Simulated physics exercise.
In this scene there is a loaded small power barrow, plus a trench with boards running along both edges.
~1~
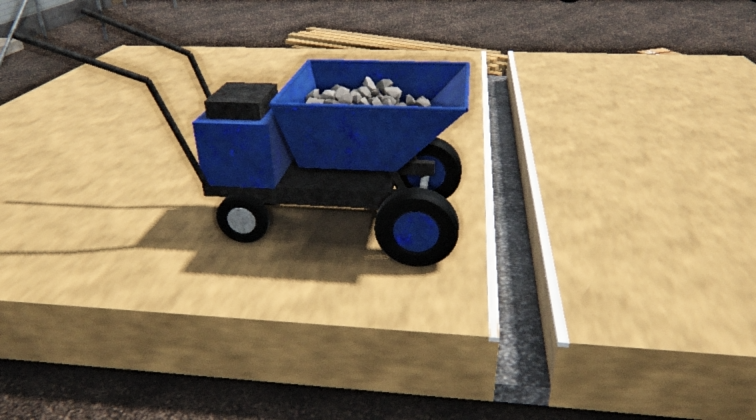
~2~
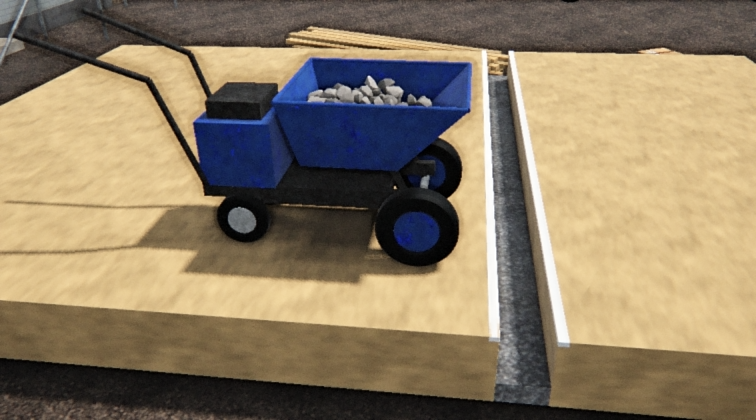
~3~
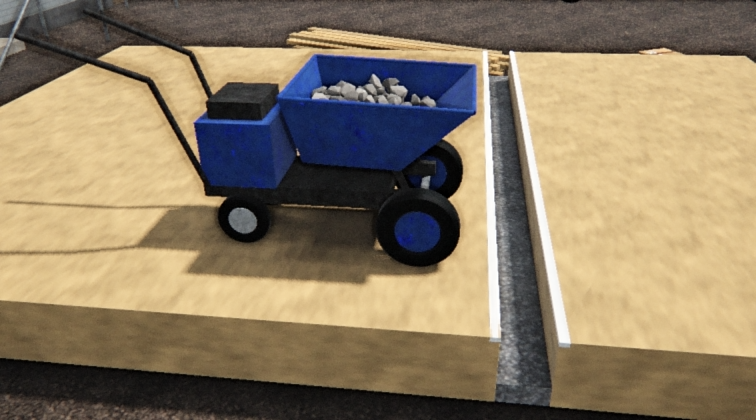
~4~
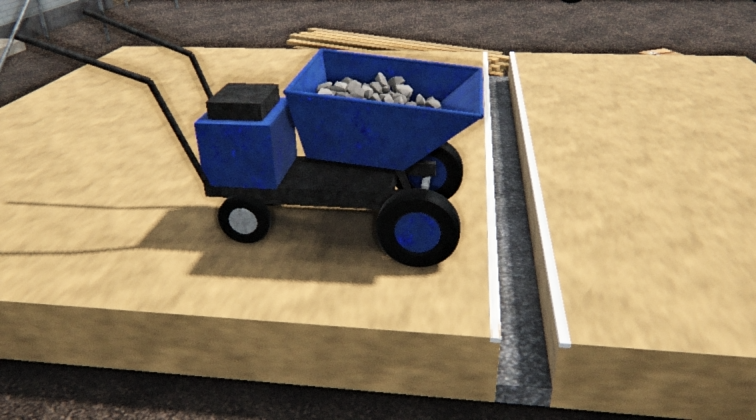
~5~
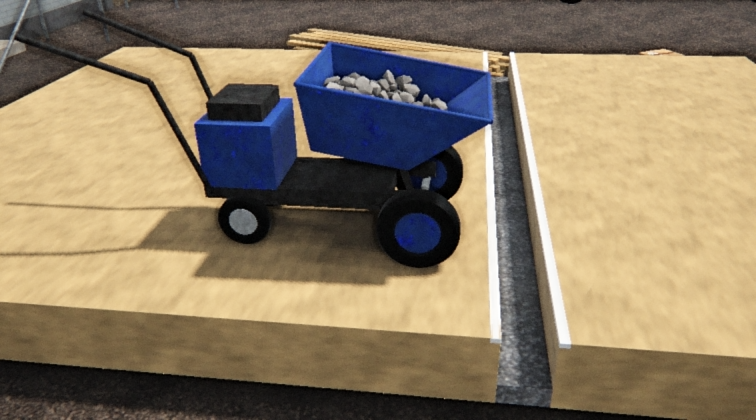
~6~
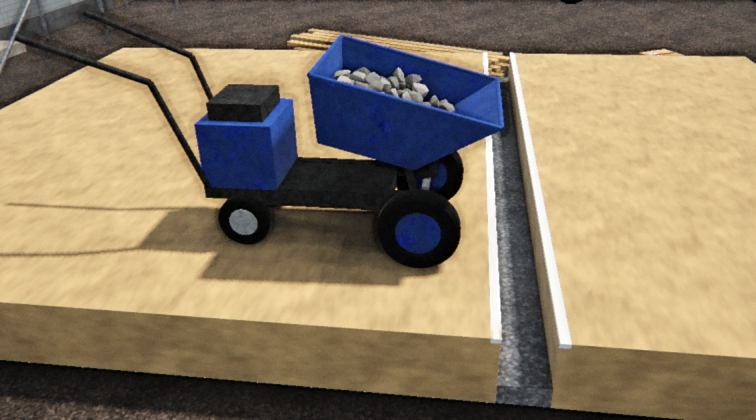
The blue skip of stones on a small barrow tilts forward toward the narrow trench.
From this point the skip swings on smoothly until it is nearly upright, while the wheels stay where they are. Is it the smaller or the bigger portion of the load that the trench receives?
The greater part of the load will drop clear of the trench.
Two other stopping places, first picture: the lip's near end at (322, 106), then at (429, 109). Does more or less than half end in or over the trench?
Spot 1 gives the minor portion, spot 2 gives the bigger portion.
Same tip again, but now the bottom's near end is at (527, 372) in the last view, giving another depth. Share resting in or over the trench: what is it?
It works out to some 0 percent.
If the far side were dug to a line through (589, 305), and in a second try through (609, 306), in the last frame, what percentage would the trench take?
You'd get 60 % in the first case and 90 % in the second.
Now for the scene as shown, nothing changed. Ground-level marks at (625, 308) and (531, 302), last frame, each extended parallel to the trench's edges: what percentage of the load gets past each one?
Estimate, first then second: 40 %, 80 %.
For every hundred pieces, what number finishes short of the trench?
It works out to close to 0 per cent.
Soon, skip tipped steeply; all in the skip.
A while on, skip tipped right over; about two thirds in the skip; about a third beyond it.
Towards the end, skip tipped right over; about a quarter in the skip; most beyond it.
Finally, skip tipped right over; about a quarter in the skip; a stray few in or heaped over the trench; most beyond it.
